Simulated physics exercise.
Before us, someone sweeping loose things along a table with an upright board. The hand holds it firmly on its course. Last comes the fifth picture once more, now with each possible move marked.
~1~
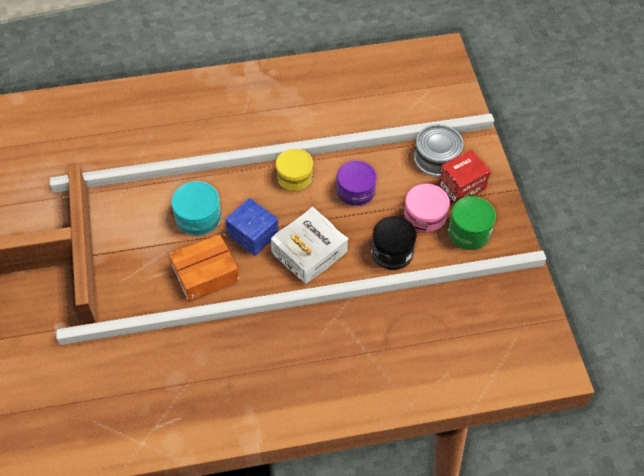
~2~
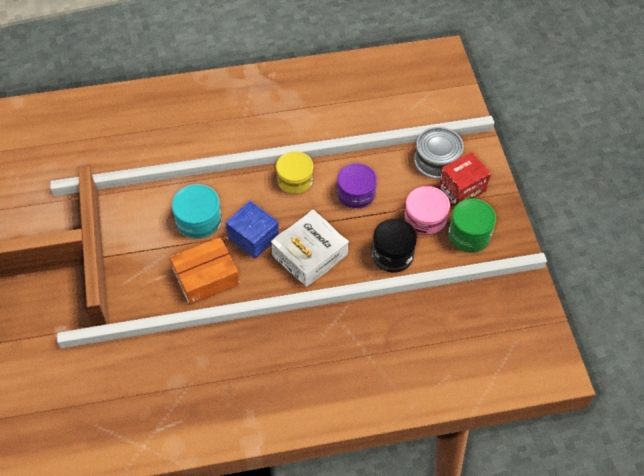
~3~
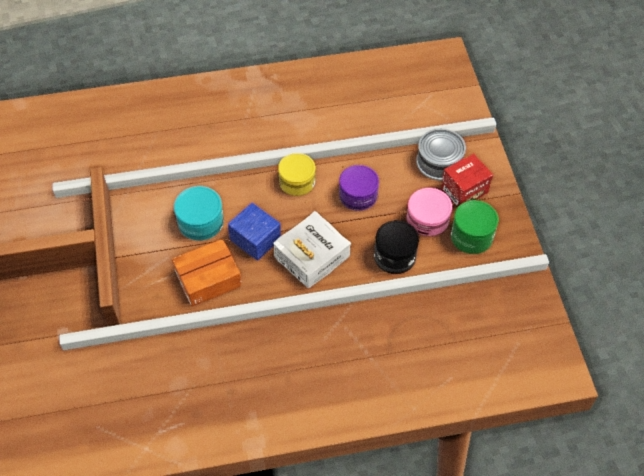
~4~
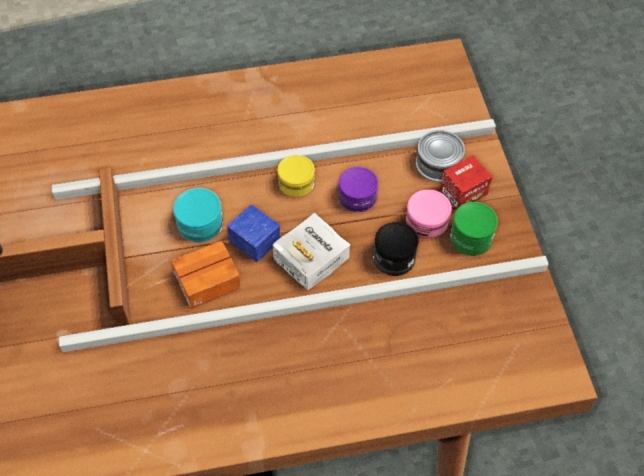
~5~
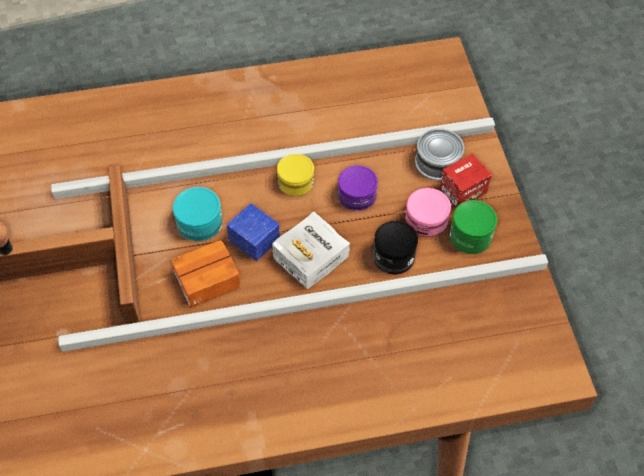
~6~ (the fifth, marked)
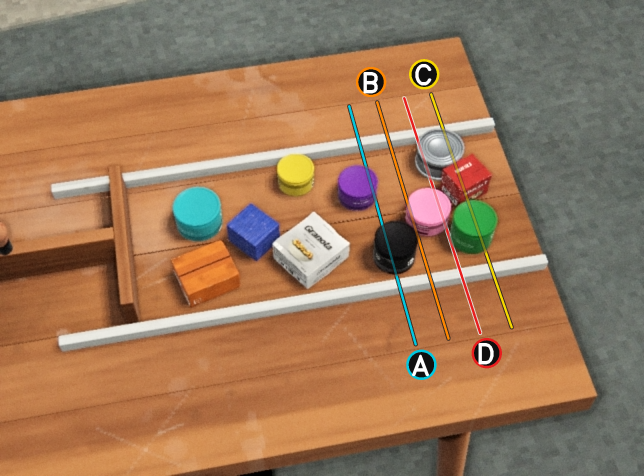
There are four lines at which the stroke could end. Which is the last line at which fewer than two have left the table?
Up to line A.
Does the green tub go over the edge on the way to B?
Yes.
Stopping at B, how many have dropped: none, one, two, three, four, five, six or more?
By then, three.
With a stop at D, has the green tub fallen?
Yes.
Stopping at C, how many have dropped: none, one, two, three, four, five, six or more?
In all, six or more.
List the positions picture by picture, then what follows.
In the first picture, black tub (393, 243); yellow tub (295, 170); orange box (204, 268).
In the second picture, board (88, 233); red packet (465, 180).
In the third picture, board (100, 234); blue block (254, 232).
In the fourth picture, board (110, 234); white box (311, 252).
In the fifth picture, board (120, 231); pink tub (428, 213); turquoise tub (199, 215); black tub (395, 247).
On the copy, A at (380, 215); B at (410, 211); C at (468, 201); D at (439, 206).
On A. First, board (215, 216); orange box (258, 270); white box (321, 250).
Then, board (307, 202); green tub (489, 223); black tub (455, 243).
Finally, board (376, 191); green tub (526, 202); black tub (525, 237); none fallen.
By contrast, B drops three; C drops seven; D drops four.
